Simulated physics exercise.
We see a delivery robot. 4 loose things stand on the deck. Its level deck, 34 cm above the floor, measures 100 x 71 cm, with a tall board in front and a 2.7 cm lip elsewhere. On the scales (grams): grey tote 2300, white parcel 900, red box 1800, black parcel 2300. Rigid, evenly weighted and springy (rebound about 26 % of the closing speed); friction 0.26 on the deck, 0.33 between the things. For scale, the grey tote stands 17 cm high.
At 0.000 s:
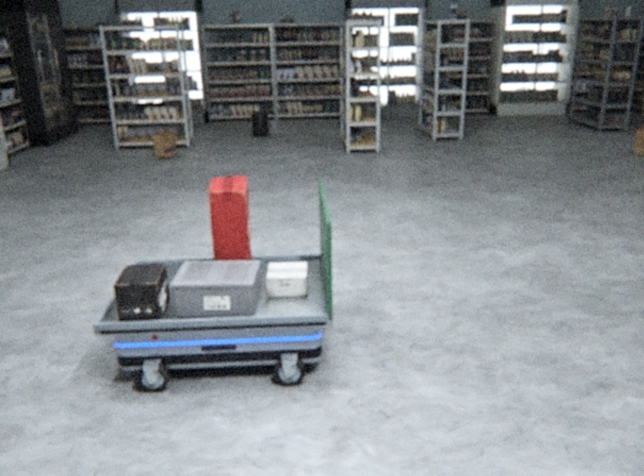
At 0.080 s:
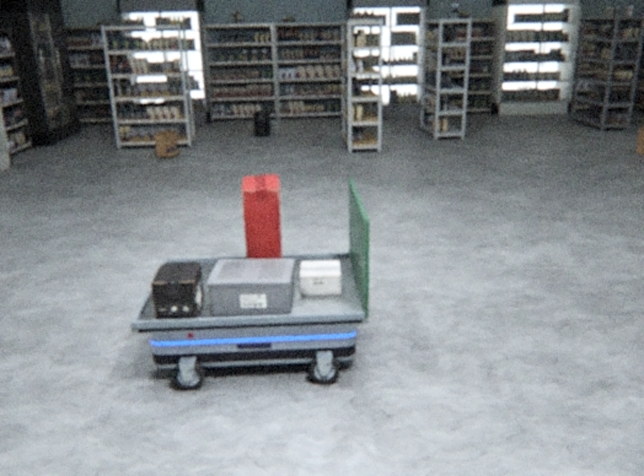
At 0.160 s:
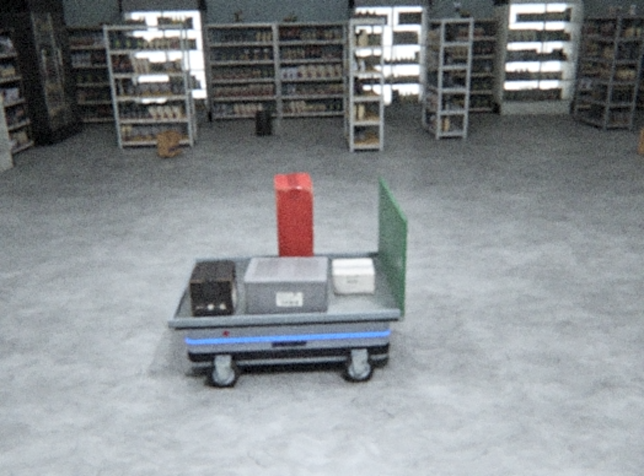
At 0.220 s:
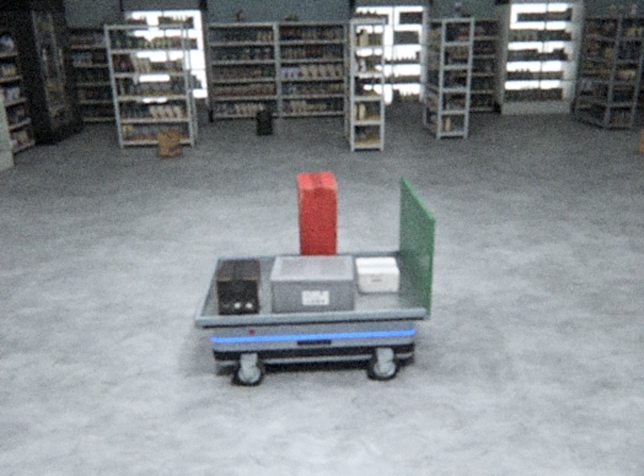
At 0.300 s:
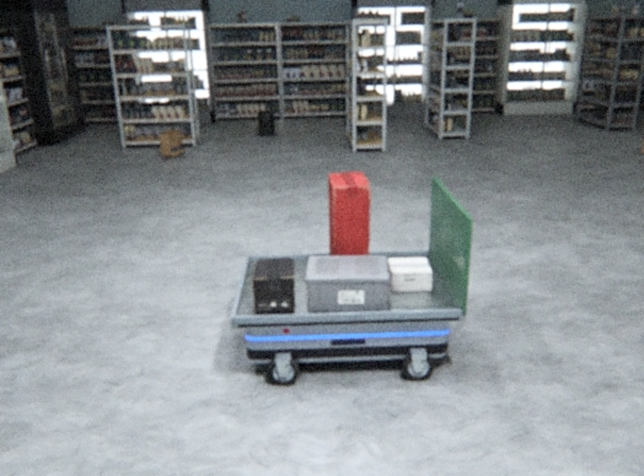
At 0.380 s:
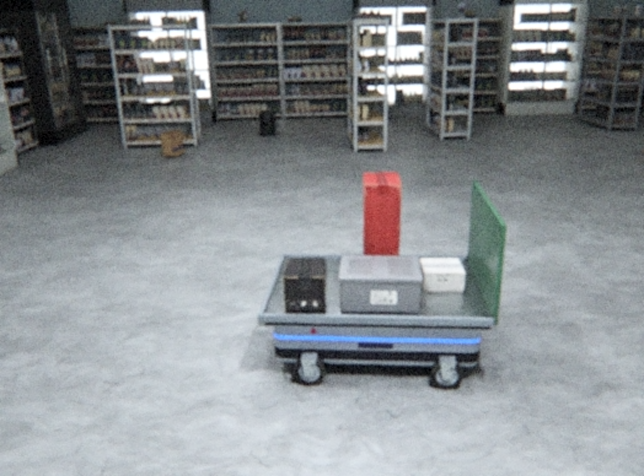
A low wheeled cart with a blue stripe, a green board upright at its right end, crosses a grey floor, seen from slightly above and side-on, with shelving along the far wall. On its deck stand a black box at left, a grey tote in the middle, a white box at right and a tall red box behind. The cart rolls steadily rightward and turns slightly near the end, the camera staying almost still.
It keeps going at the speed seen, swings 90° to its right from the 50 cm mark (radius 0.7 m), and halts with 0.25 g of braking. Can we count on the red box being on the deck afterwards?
The red box ends off the deck.
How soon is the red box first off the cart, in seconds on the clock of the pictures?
Near 0.7 s.
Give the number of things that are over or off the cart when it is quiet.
In all, 1.
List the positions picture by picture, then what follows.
In the first picture, cart 0 cm along; red box (232, 230); grey tote (219, 289).
In the second picture, cart 15 cm along; black parcel (179, 291); grey tote (253, 287).
In the third picture, cart 30 cm along; white parcel (353, 276); black parcel (214, 290).
In the fourth picture, cart 42 cm along; grey tote (313, 284); white parcel (377, 275).
In the fifth picture, cart 57 cm along; black parcel (275, 287); grey tote (347, 284).
In the sixth picture, cart 72 cm along, turned 7°; red box (381, 225) slid 3 cm; white parcel (441, 275) slid 7 cm.
After 0.68 s, cart 129 cm along, turned 53°; red box leaning 37° near (533, 247); white parcel slid 28 cm; grey tote slid 15 cm.
After 1.08 s, cart 204 cm along, turned 90°; red box now off the cart; black parcel slid 33 cm; white parcel slid 20 cm.
At rest (2.2 s), off the cart, red box; not toppled but over 10 cm from the start, grey tote, white parcel and black parcel.
